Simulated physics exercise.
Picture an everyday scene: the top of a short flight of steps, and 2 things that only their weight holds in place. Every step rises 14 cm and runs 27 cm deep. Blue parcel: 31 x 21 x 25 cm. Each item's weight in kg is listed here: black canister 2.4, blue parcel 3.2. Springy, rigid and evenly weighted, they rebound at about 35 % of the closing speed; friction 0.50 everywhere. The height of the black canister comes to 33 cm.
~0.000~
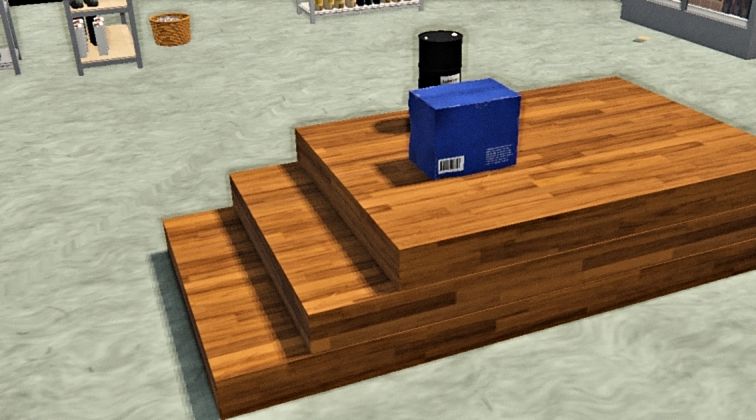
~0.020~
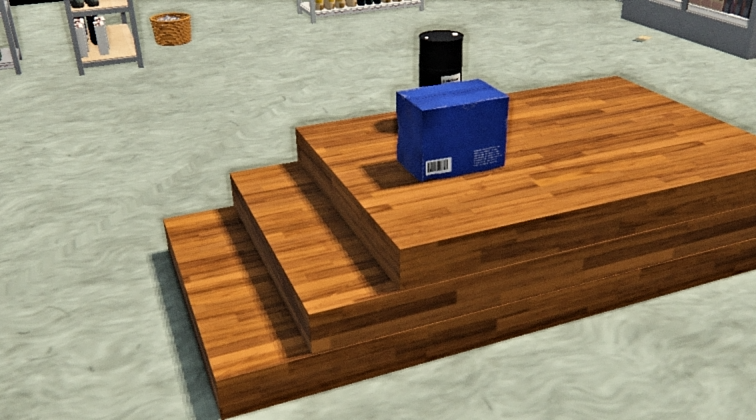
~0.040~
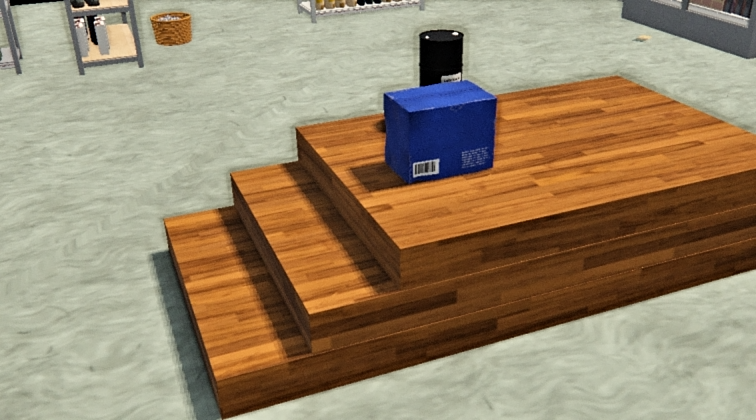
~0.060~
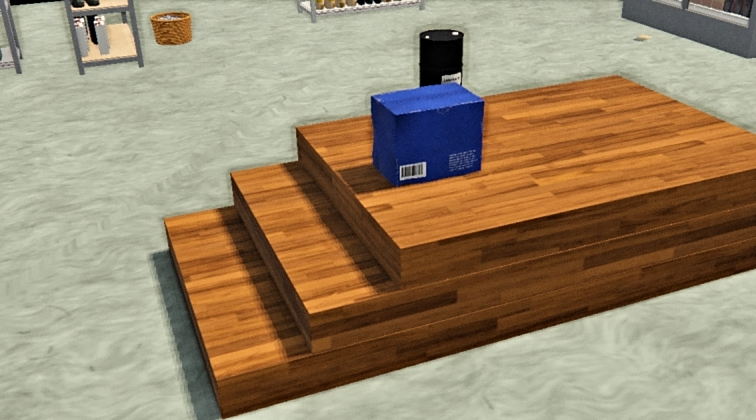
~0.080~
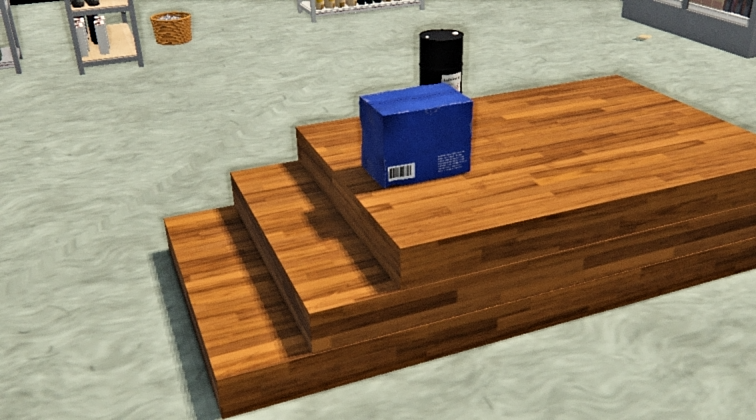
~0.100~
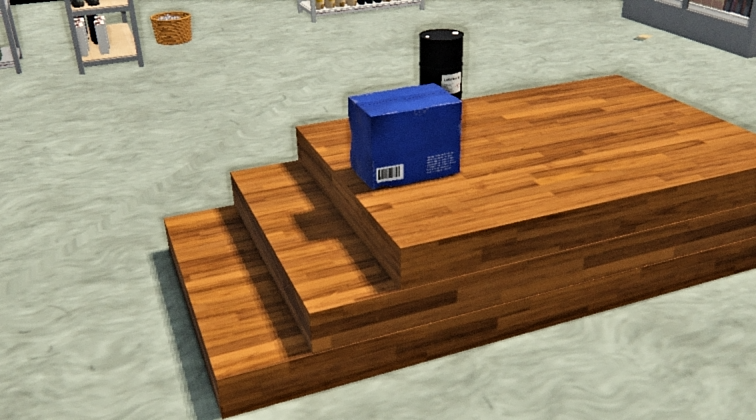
At the top of a short flight of wooden steps, a blue parcel slid steadily left across the landing toward the steps, while a black canister behind it stayed still and came more into view.
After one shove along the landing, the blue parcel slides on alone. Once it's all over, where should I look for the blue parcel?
Down at the bottom.
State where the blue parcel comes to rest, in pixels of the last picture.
It ends up at about (49, 330).
Around 0.30 s, 10 cm past the top edge and 2 cm lower; blue parcel near (313, 160).
Around 0.50 s, 36 cm past the top edge and 16 cm lower; blue parcel near (234, 215).
Around 0.80 s, 65 cm past the top edge and 27 cm lower; blue parcel near (144, 265).
Around 1.00 s, 87 cm past the top edge and 38 cm lower; blue parcel near (76, 311).
Finally (1.6 s), 96 cm past the top edge and 42 cm lower; black canister still in place (within 12 cm). Final places as that camera would see them, blue parcel near (50, 330).
